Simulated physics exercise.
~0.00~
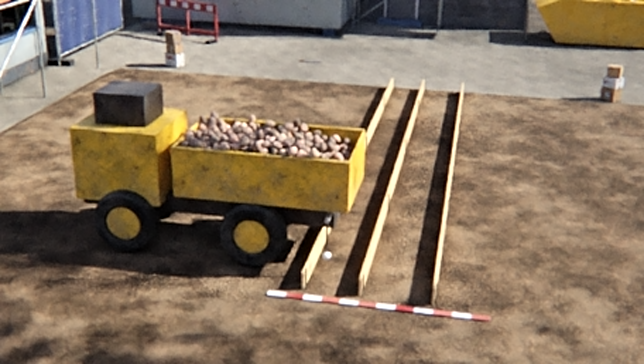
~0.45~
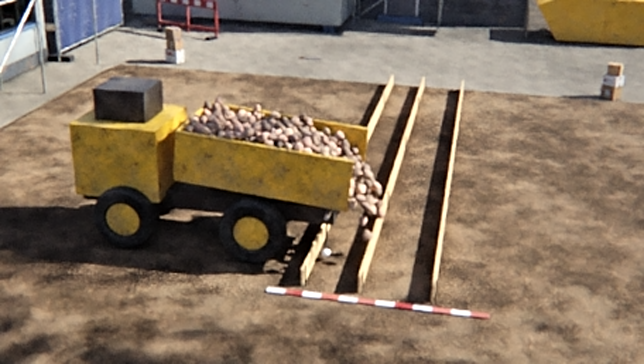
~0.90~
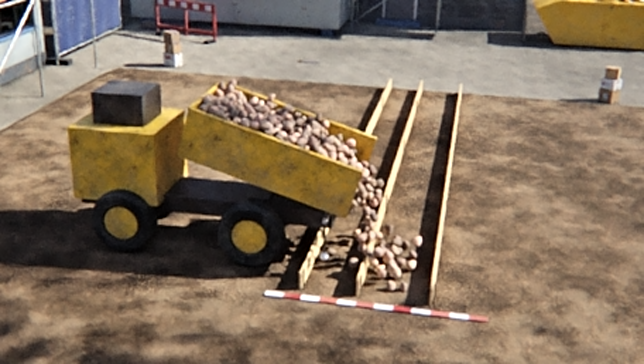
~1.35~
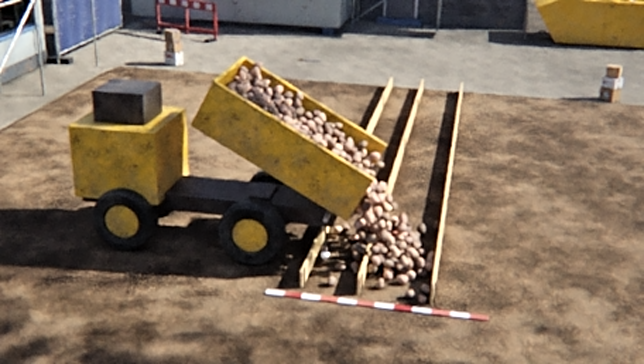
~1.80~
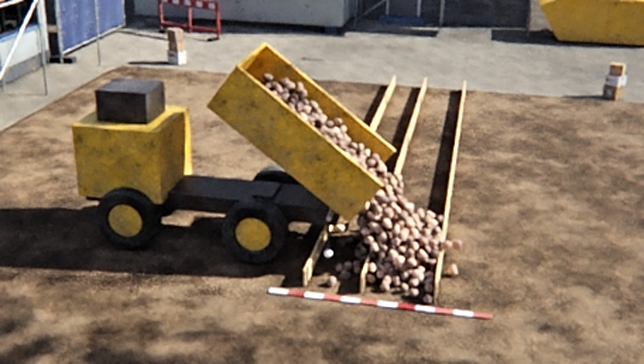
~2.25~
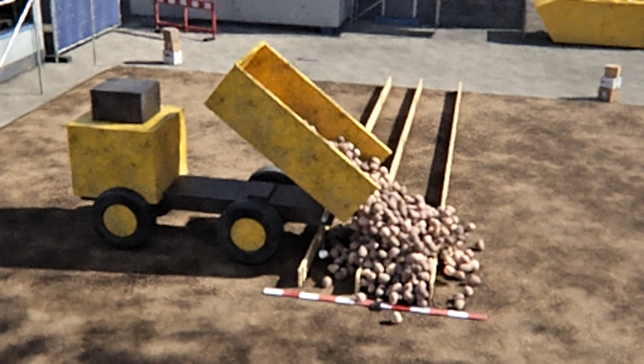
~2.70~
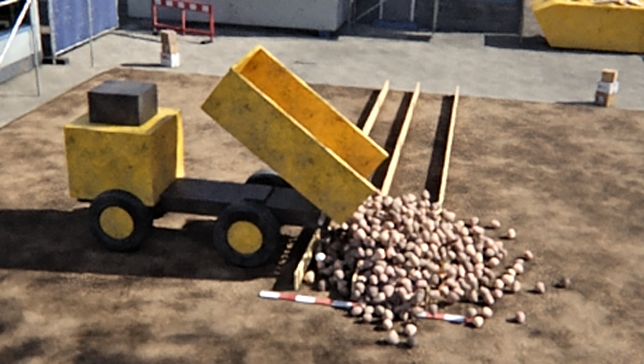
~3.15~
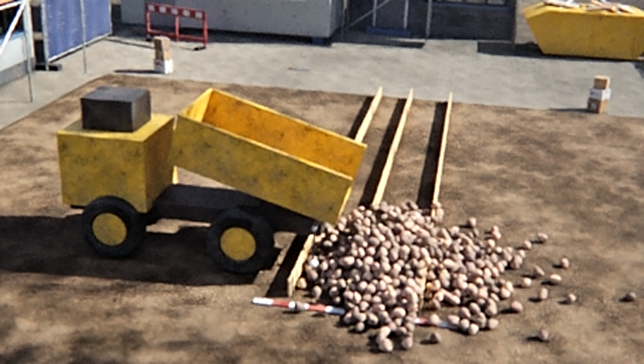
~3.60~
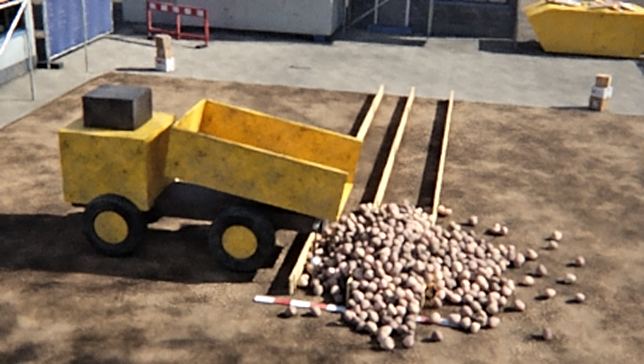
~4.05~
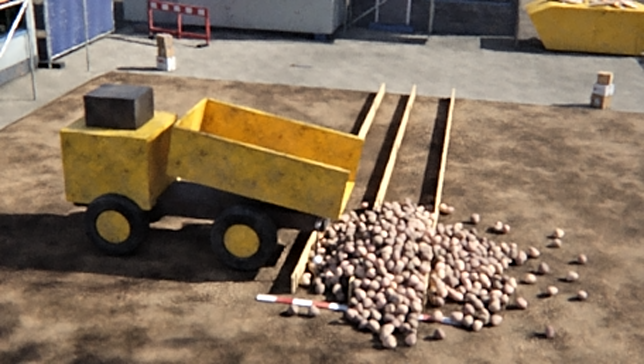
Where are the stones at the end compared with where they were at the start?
At the start the stones fill the truck's yellow bed. By the end they lie in a heap on the ground behind it, over the planks, with some scattered farther to the right.
Yellow tipping truck raising its bed and pouring rounded stones over low planks into a spreading heap, then partly lowering the empty bed.
